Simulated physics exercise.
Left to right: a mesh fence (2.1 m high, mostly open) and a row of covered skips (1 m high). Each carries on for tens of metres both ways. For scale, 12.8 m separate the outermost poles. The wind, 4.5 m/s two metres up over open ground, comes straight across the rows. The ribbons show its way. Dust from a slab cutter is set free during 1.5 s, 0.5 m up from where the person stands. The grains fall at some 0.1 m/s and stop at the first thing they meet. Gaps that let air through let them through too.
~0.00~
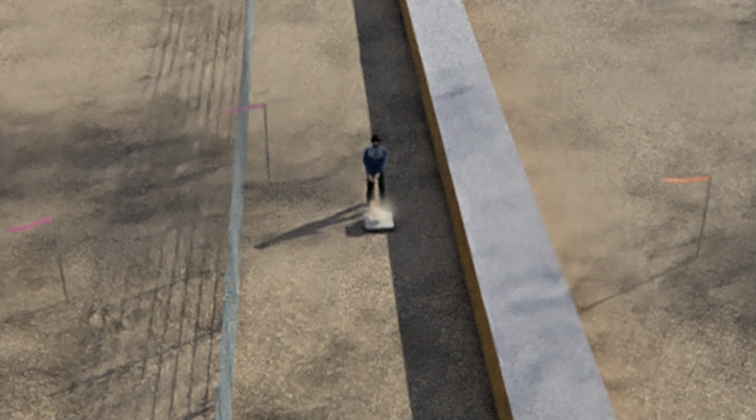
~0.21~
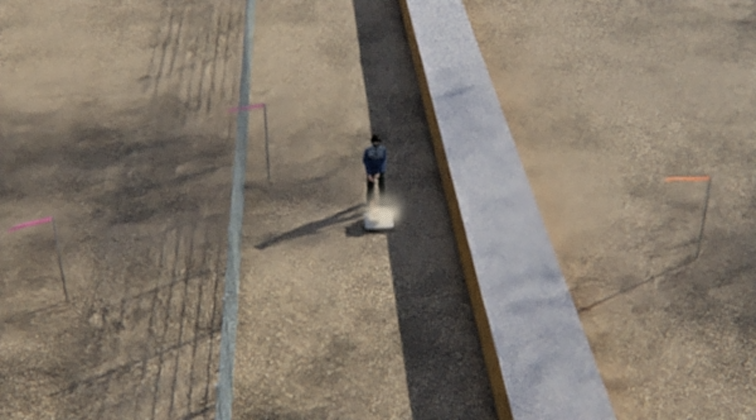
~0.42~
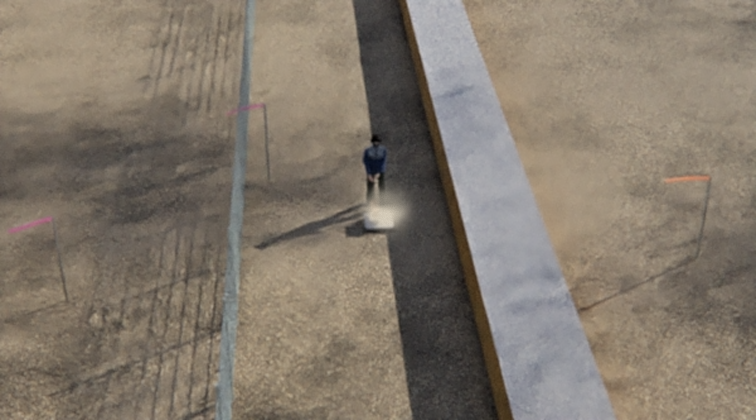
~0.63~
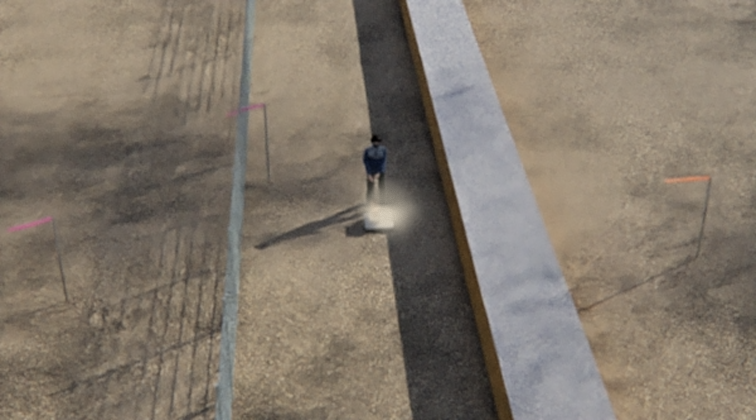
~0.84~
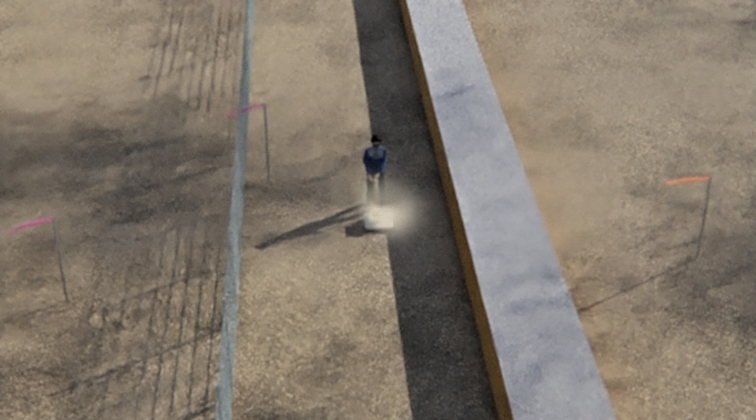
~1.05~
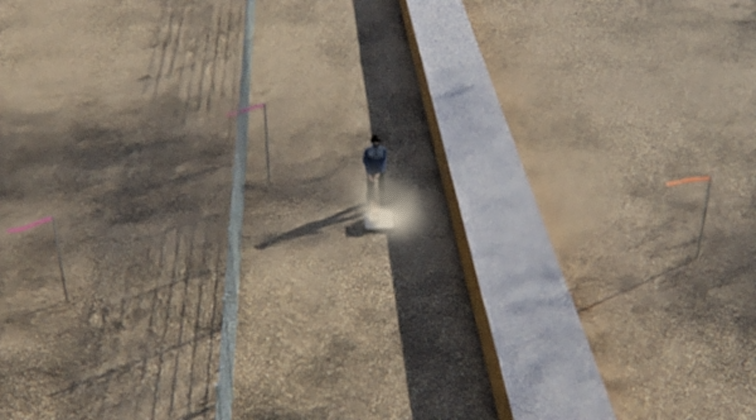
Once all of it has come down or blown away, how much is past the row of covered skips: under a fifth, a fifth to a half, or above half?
It is less than a fifth that ends up on the far side.
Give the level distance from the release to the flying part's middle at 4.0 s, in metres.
About 0.0 m.
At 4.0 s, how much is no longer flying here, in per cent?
Some 20 per cent.
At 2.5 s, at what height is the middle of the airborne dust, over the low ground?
Roughly 0.6 m up.
After 2.5 s, 0 % is beyond the row of covered skips; 9 % has touched down or left; the middle of what still flies is 0.6 m above the low ground, near (392, 203).
After 4.0 s, 0 % is beyond the row of covered skips; 18 % has touched down or left; the middle of what still flies is 0.7 m above the low ground, near (380, 201).
After 8.0 s, 0 % is beyond the row of covered skips; 45 % has touched down or left; the middle of what still flies is 0.8 m above the low ground, near (246, 199).
After 20.0 s, 0 % is beyond the row of covered skips; 92 % has touched down or left.
After 45.0 s, 0 % is beyond the row of covered skips; 100 % has touched down or left.
